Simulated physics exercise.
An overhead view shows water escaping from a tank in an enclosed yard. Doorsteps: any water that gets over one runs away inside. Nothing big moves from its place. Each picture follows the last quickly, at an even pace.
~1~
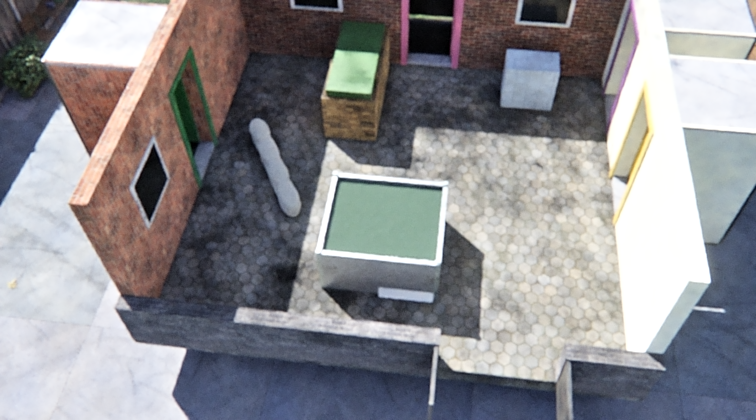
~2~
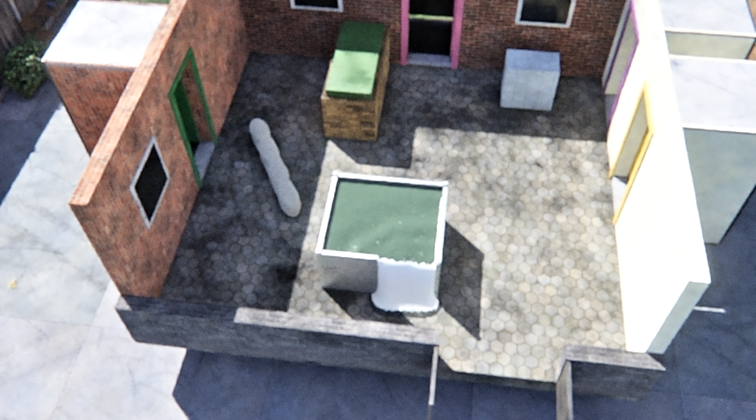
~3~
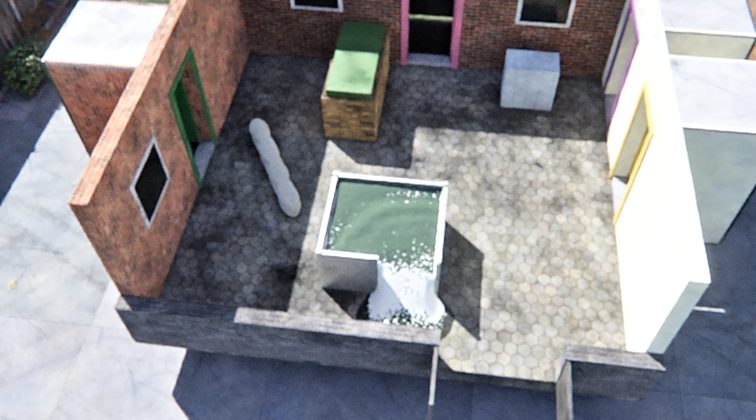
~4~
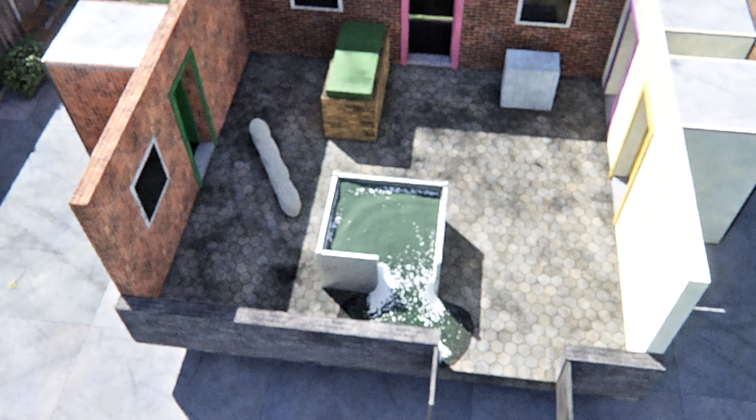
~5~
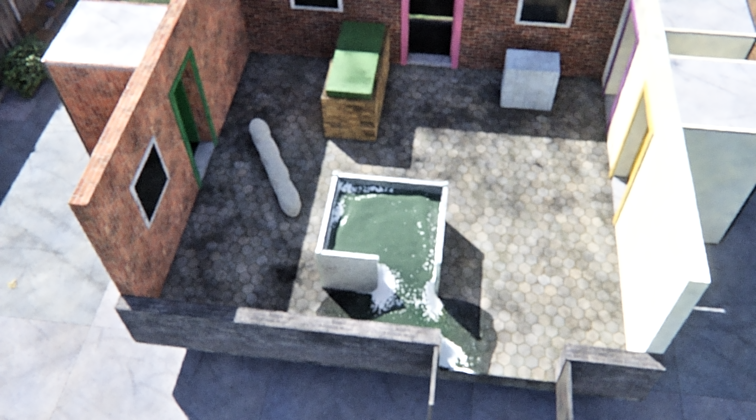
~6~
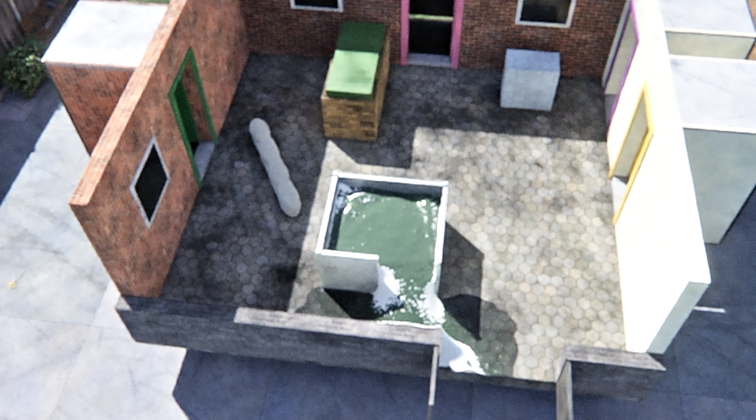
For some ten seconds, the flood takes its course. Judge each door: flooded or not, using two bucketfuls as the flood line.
The yellow door is not flooded. The pink door is not flooded. The purple door is not flooded. The green door is not flooded.
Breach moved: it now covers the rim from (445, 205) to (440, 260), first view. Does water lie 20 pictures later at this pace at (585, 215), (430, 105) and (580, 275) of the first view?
The first point is soaked, the second spared, the third soaked.
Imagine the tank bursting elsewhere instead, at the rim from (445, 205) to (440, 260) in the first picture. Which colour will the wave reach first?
You want the yellow one.
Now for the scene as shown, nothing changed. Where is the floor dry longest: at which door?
My answer: The one in pink.
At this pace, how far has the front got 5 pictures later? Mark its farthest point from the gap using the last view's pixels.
My guess is roughly (151, 321).
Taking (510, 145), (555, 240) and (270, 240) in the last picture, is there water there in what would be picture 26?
Result, in that order: Not wetted / wetted / wetted.
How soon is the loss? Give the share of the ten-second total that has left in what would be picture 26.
About 65 per cent.
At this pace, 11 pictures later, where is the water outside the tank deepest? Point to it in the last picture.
It should be roughly at (397, 348).
A moment on, water covers 20 % of the floor; the yellow door not reached, the pink door not reached, the purple door not reached, the green door not reached.
Next, water covers 30 % of the floor; the yellow door not reached, the pink door not reached, the purple door not reached, the green door not reached.
Then, water covers 40 % of the floor; the yellow door wet at the sill, nothing in, the pink door not reached, the purple door not reached, the green door wet at the sill, nothing in.
Later, water covers 65 % of the floor; the yellow door wet at the sill, nothing in, the pink door not reached, the purple door wet at the sill, nothing in, the green door wet at the sill, nothing in.
In the end, water covers 85 % of the floor; the yellow door wet at the sill, nothing in, the pink door wet at the sill, nothing in, the purple door wet at the sill, nothing in, the green door wet at the sill, nothing in.
